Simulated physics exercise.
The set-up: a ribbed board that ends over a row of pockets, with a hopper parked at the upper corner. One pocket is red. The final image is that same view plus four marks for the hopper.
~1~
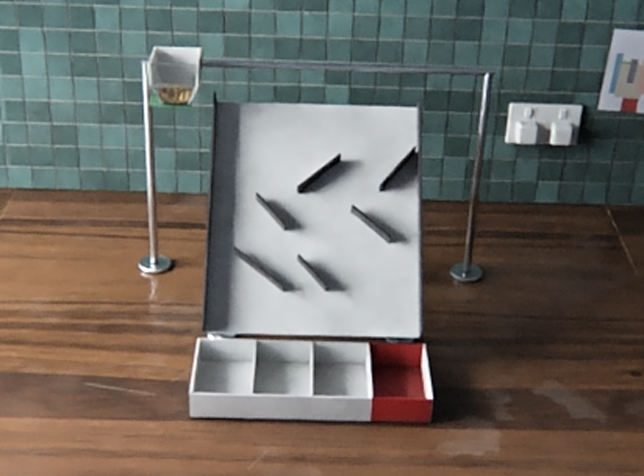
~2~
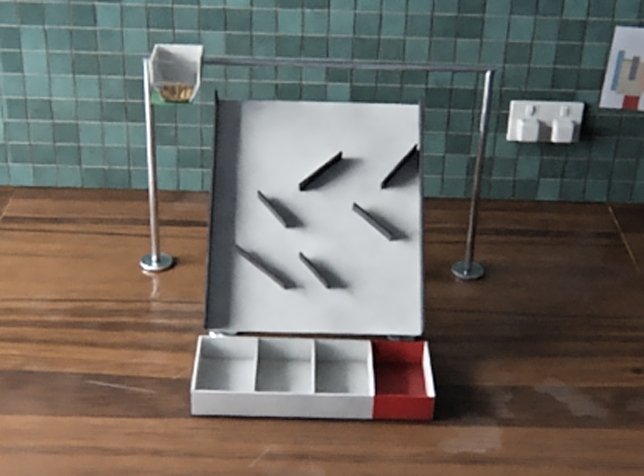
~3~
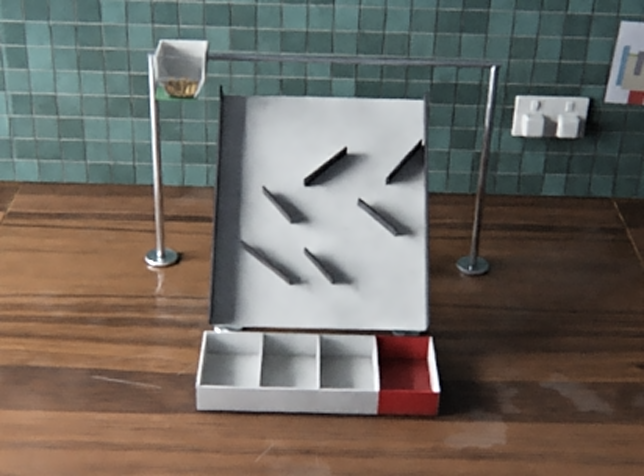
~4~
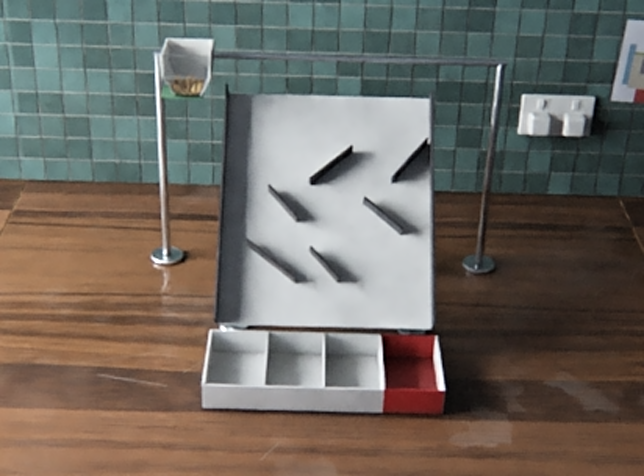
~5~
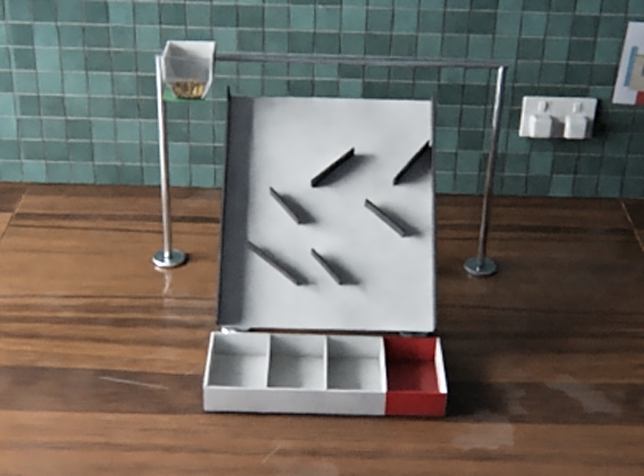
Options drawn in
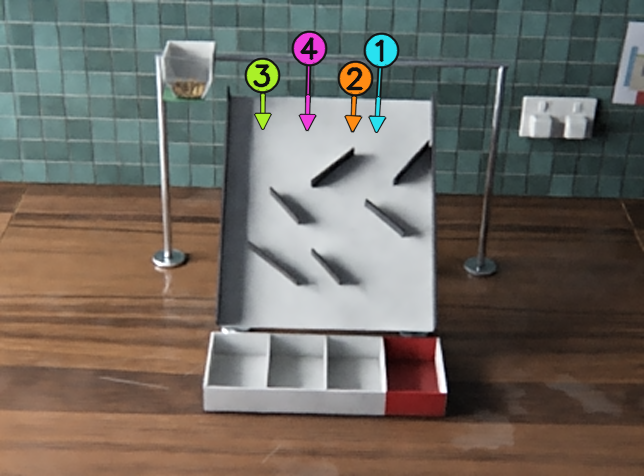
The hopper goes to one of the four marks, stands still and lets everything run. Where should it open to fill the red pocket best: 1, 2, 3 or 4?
I would pick mark 1.
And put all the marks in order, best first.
The order is 1, 2, 4, 3.
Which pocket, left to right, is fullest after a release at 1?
It is the fourth one.
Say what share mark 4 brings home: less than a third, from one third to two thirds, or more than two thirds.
It is less than a third.
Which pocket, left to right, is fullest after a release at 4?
The third from the left.
On the marked copy, mark 1 meets the board at (376, 126); mark 2 meets the board at (352, 125); mark 3 meets the board at (262, 123); mark 4 meets the board at (307, 124).
With 1, close to two thirds in the red pocket, close to a third in other pockets.
With 2, close to half in the red pocket, close to half in other pockets.
With 3, only a few in the red pocket, all but a few in other pockets.
With 4, a small share in the red pocket, the bulk in other pockets.
